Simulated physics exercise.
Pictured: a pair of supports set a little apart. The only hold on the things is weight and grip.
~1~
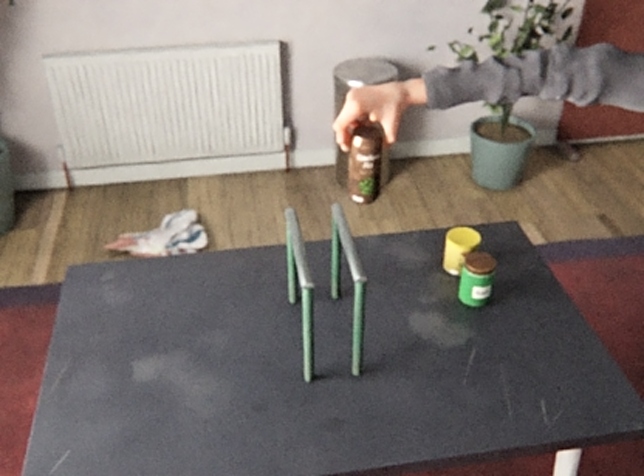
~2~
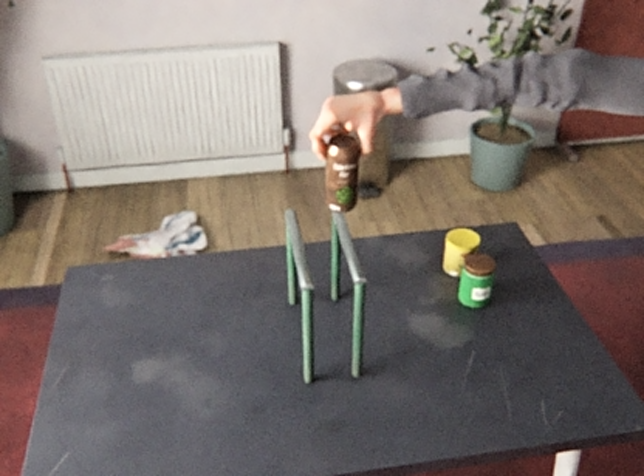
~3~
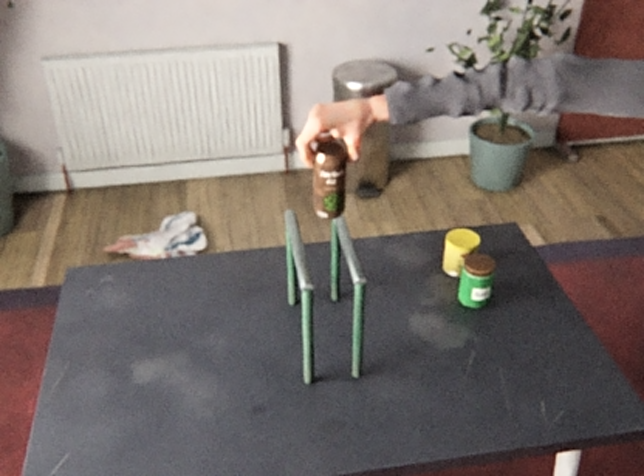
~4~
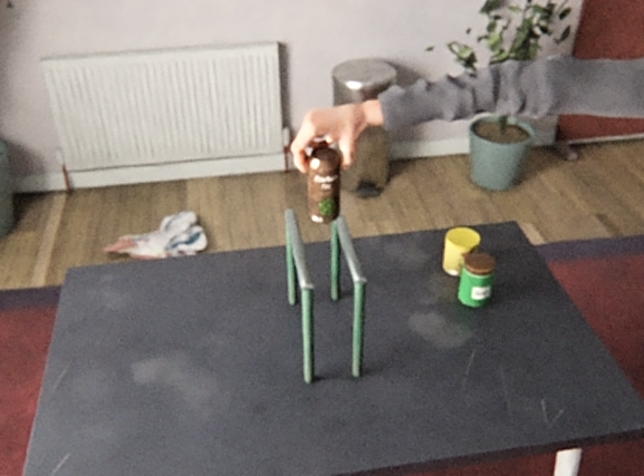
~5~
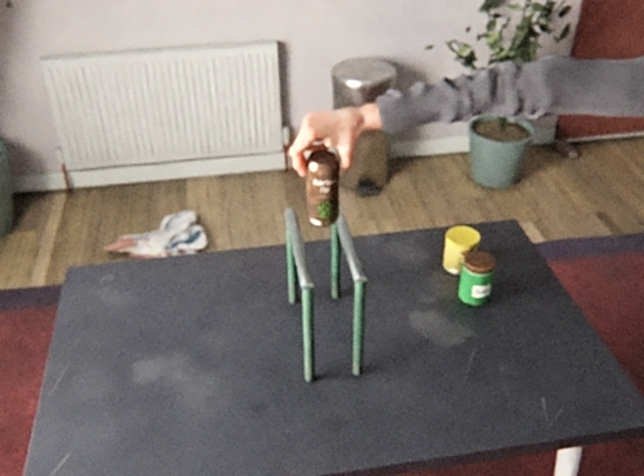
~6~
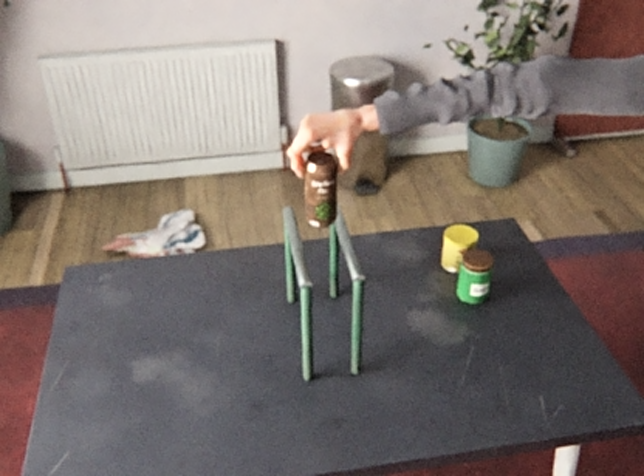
We see a hand holding a brown can move it a short way left until it is above a pair of green supports on a dark table, then keep it nearly still, while a yellow tin and green jar stay put.
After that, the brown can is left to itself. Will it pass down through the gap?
Honestly, it ends up on the table.
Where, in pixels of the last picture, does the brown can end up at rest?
End position, last frame: About (323, 309).
Then, 0.30 s later than the last frame, brown can moved well along near (322, 272).
Then, 0.40 s later than the last frame, brown can moved well along near (323, 303).
When it is over, moved from the start, brown can; the other 2 as before. End places, in pixels of the last picture, brown can near (323, 309). The can goes down the gap.
